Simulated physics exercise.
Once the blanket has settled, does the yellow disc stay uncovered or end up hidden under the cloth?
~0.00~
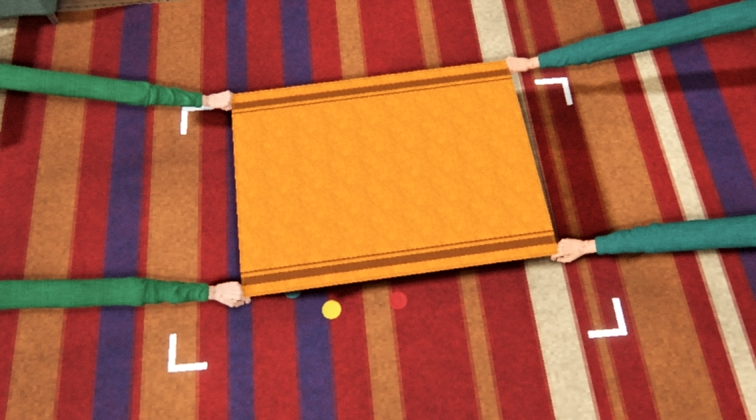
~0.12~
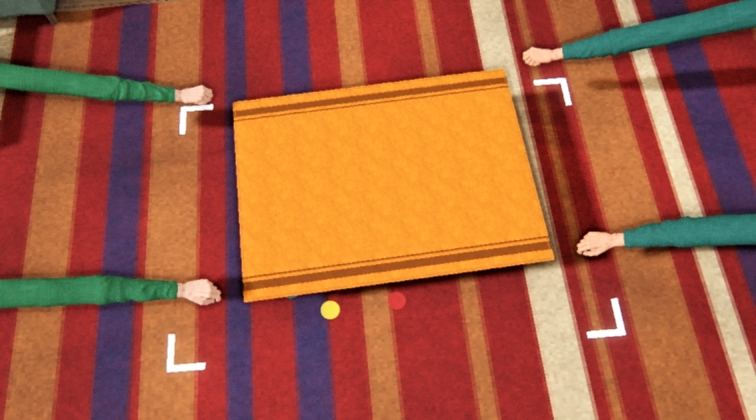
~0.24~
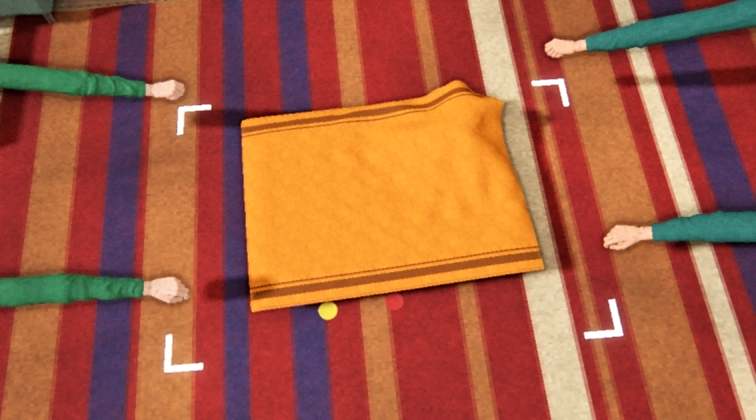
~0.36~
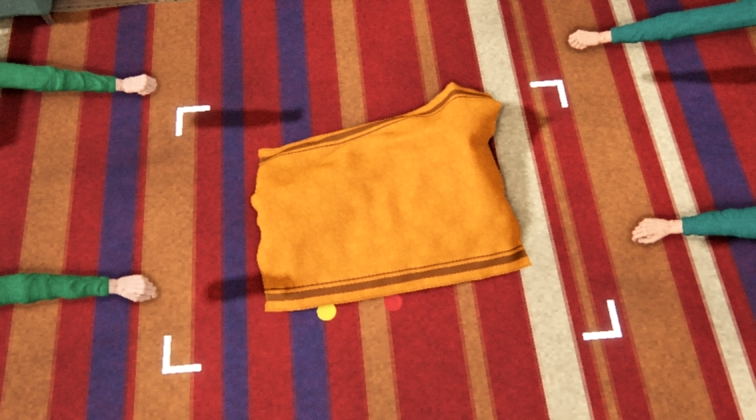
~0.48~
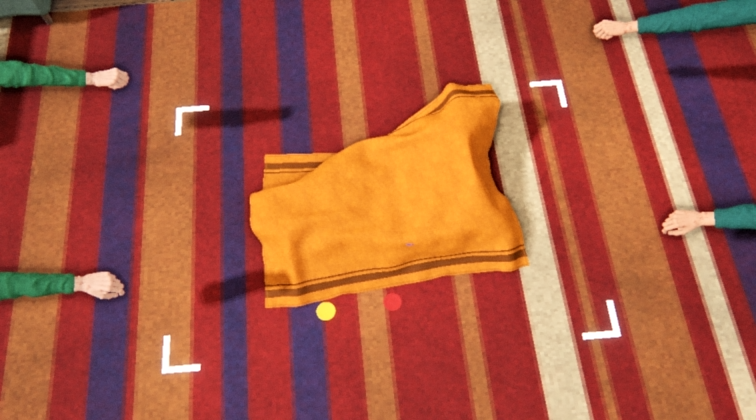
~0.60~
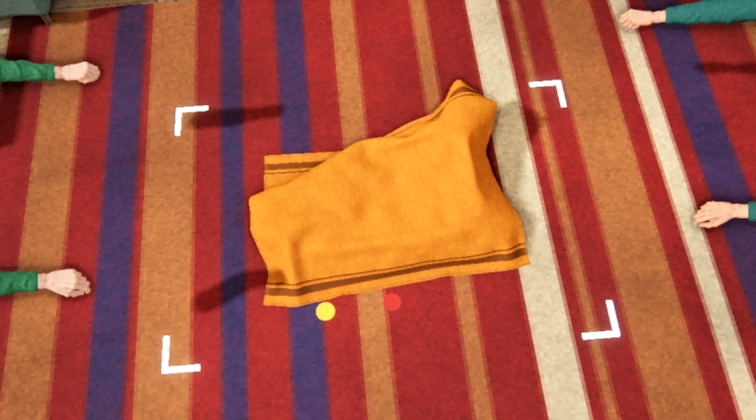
The yellow disc stays uncovered, lying just beyond the blanket's lower edge.
To begin with, four hands, in green sleeves on the left and teal sleeves on the right, hold an orange blanket with brown stripes flat above a striped carpet, with a yellow disc and a red disc just beyond its lower edge. The hands let go and draw back to both sides as the blanket drops. Its upper right part catches in a raised peak, while the left side sinks and folds over near the upper edge. It settles crumpled and lopsided, the peak still standing and both discs in plain view.
